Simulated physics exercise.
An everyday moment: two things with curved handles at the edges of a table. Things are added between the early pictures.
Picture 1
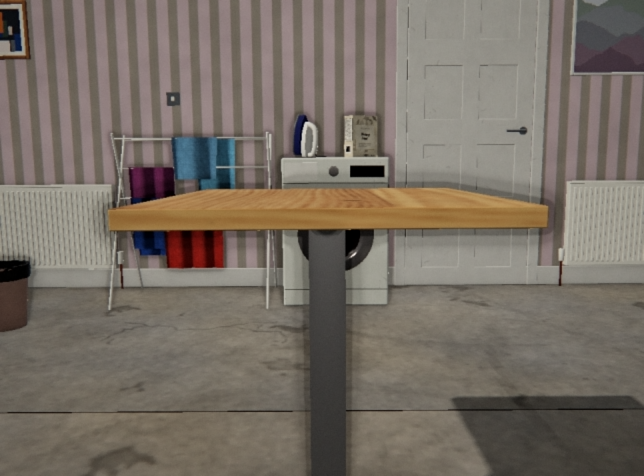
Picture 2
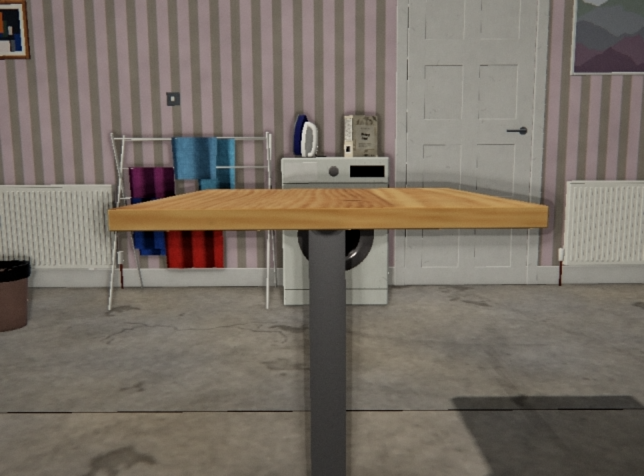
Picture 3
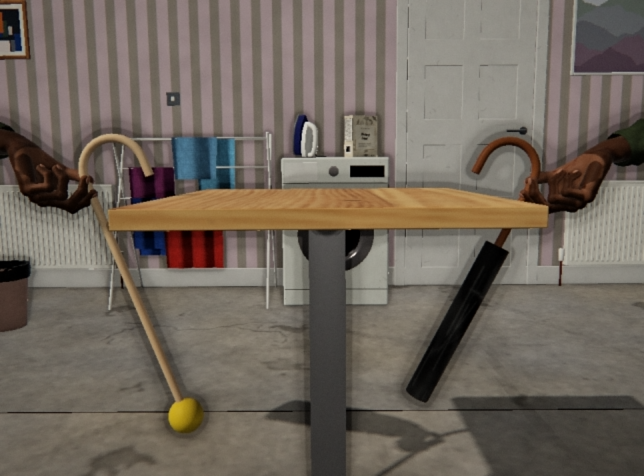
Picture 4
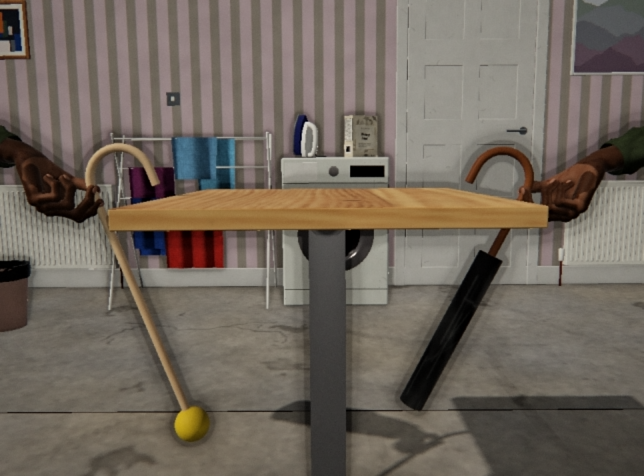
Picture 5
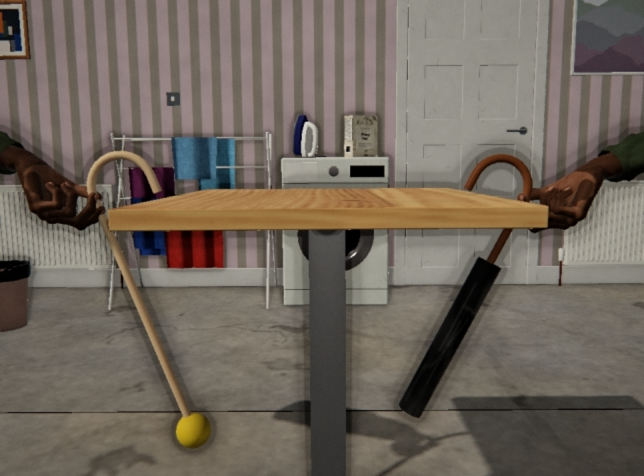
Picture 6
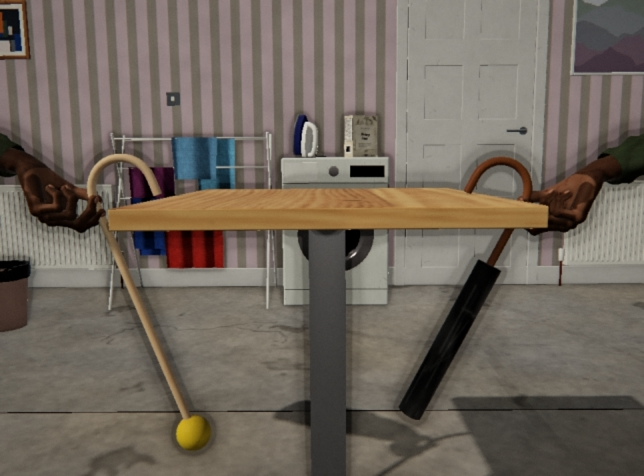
Two hands hooking a yellow-ended cane and a black umbrella over opposite table edges, shifting slightly, then holding them nearly still.
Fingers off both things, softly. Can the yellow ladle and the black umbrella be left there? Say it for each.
The yellow ladle drops past the edge, the black umbrella remains in place.
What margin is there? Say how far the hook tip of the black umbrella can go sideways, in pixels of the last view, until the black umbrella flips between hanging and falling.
Some 16 pixels, right.
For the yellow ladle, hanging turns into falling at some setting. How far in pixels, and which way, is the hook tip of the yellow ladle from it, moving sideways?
About 12 pixels right.
Then, 0.42 s after the last picture, yellow ladle falling near (133, 435); black umbrella at rest near (454, 289).
At rest, the yellow ladle falls to the floor; the black umbrella stays hooked on the edge, near (452, 288).
